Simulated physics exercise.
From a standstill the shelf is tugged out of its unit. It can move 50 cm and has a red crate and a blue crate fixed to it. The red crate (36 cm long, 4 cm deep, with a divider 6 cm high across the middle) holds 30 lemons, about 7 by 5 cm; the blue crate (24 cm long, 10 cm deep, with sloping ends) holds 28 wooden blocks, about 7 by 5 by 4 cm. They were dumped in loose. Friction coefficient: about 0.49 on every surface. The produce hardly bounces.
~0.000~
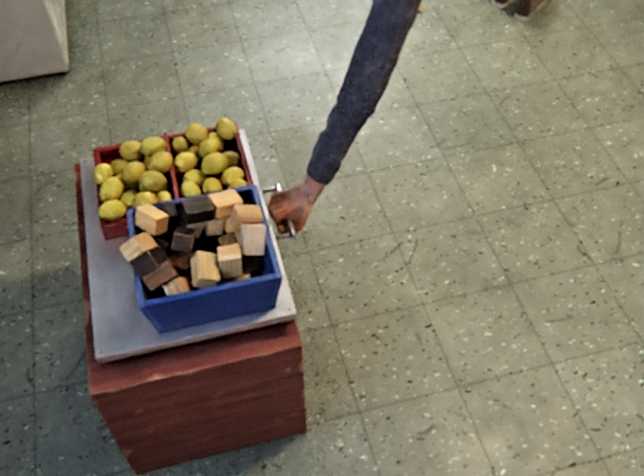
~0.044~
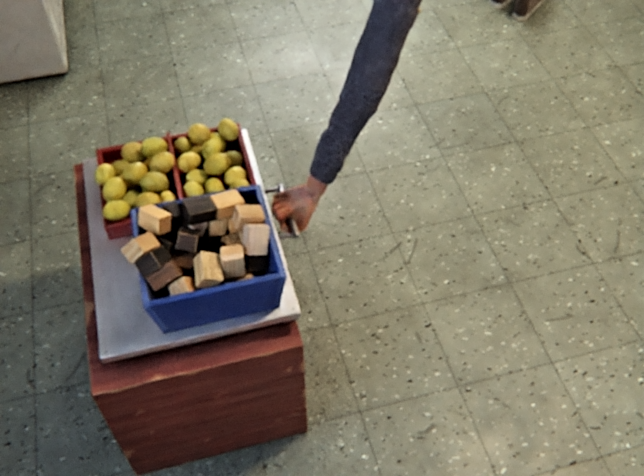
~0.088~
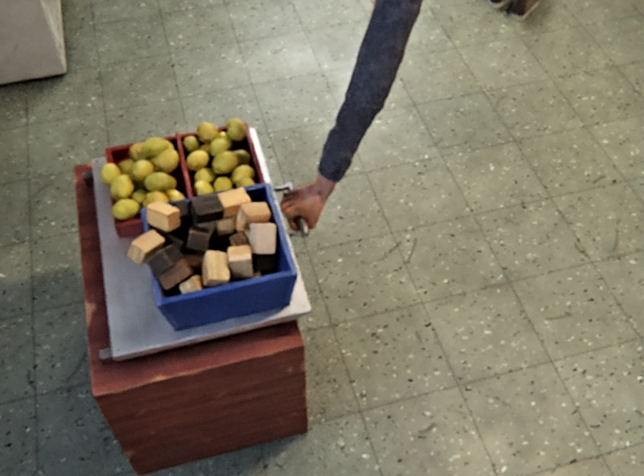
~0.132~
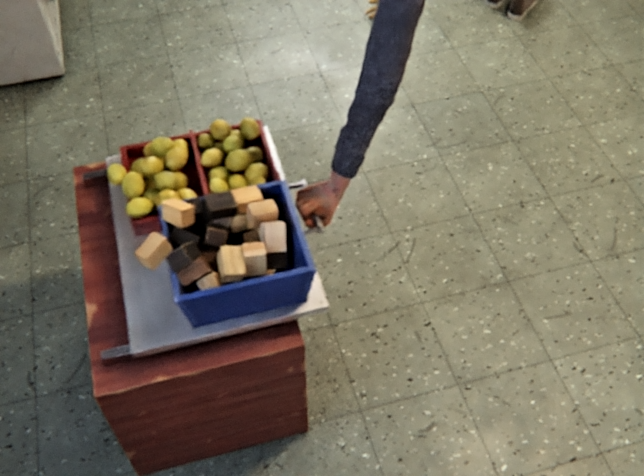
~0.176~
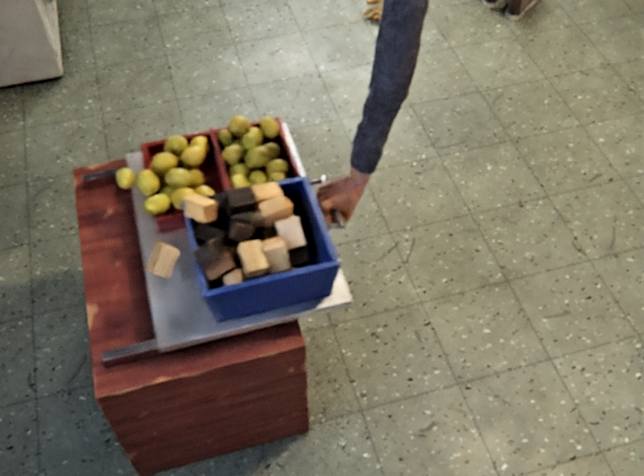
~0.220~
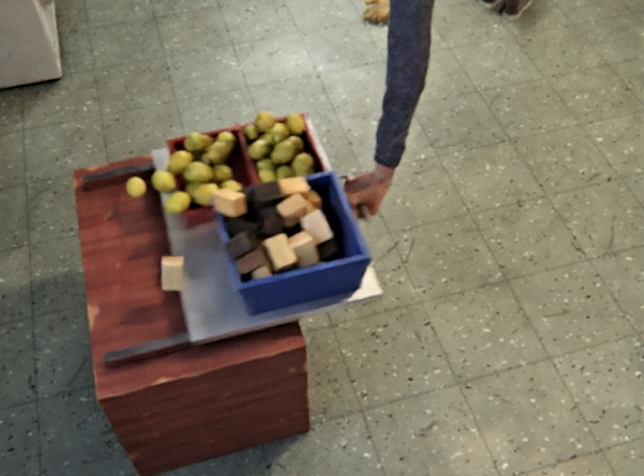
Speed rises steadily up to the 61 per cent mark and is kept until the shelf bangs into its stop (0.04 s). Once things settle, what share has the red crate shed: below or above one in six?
It sheds more than a sixth of them.
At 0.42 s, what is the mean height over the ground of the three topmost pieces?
Some 70 cm up.
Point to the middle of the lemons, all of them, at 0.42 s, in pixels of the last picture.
Around (354, 141).
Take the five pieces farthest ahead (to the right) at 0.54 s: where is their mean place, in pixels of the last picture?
At about (466, 110).
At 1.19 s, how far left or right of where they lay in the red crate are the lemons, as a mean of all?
Some 8 cm rightwards.
After 0.34 s, the shelf hits its stop.
After 0.42 s, the red crate is down by 6 of 30 and the blue crate is down by 1 of 28.
After 0.54 s, the red crate is down by 10 of 30 and the blue crate is down by 2 of 28.
After 0.76 s, the red crate is down by 11 of 30 and the blue crate is down by 4 of 28.
Outcome (at 1.19 s), the red crate is down by 11 of 30 and the blue crate is down by 4 of 28. Asked share, 11 of 30, 37 per cent.
